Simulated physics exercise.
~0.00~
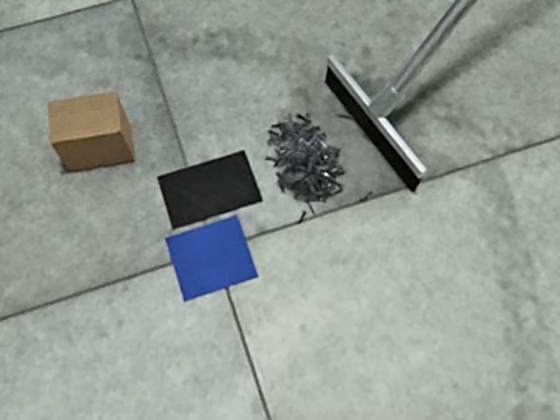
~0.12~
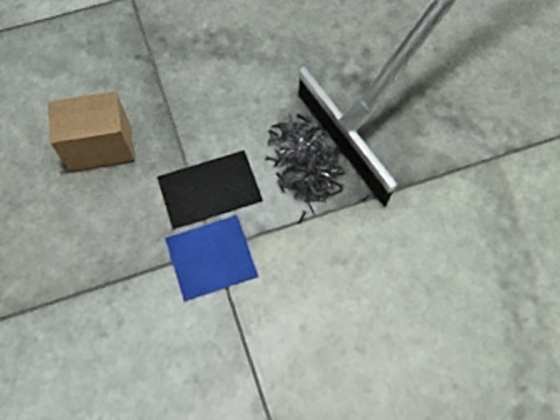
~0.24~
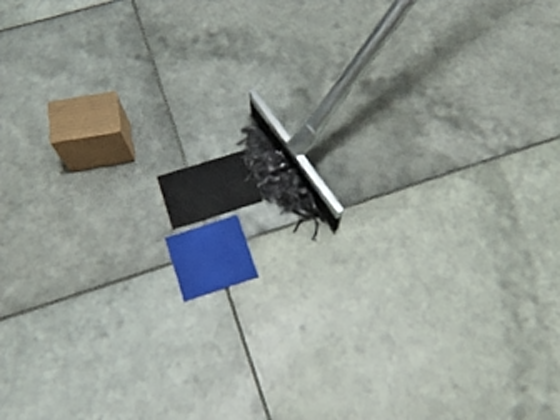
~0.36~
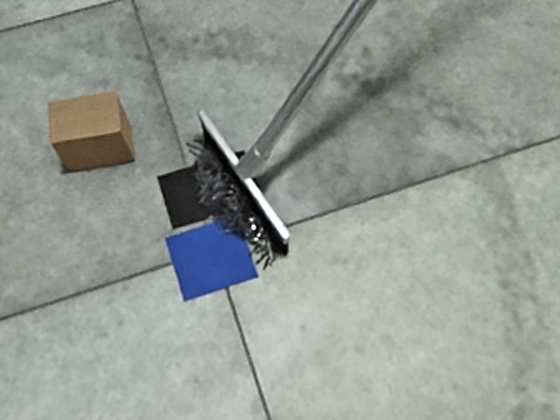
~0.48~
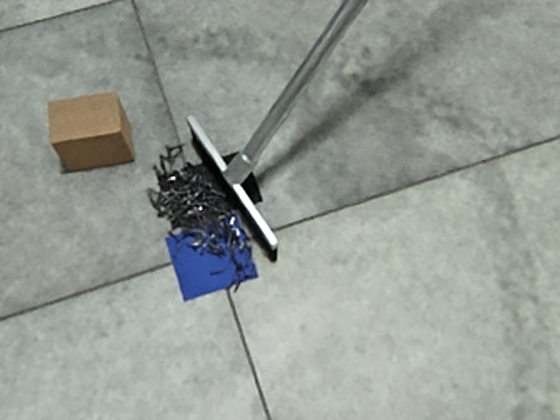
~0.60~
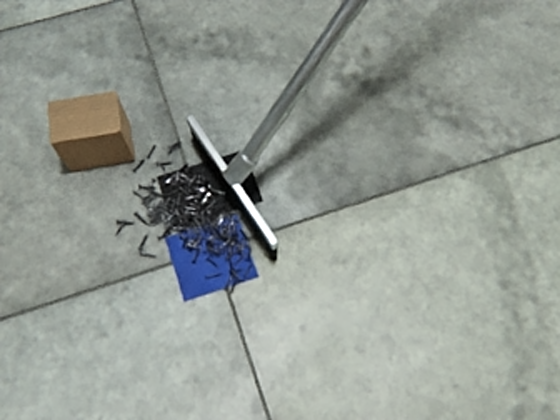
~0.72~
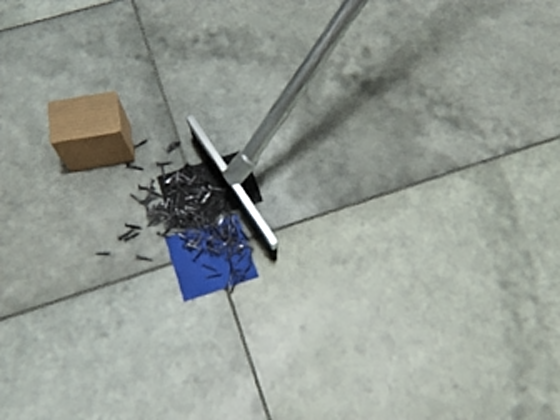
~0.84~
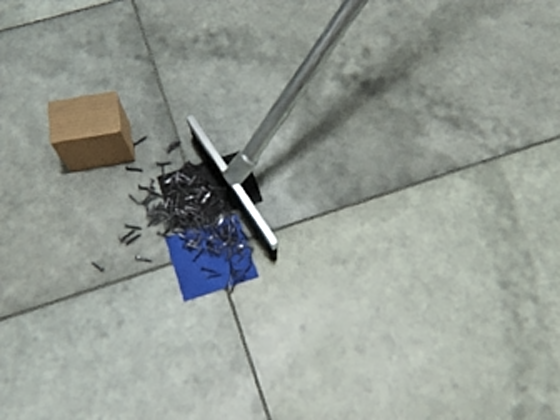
Squeegee pushing a pile of small dark metal pieces left onto black and blue mats, then stopping as some scatter near a box.
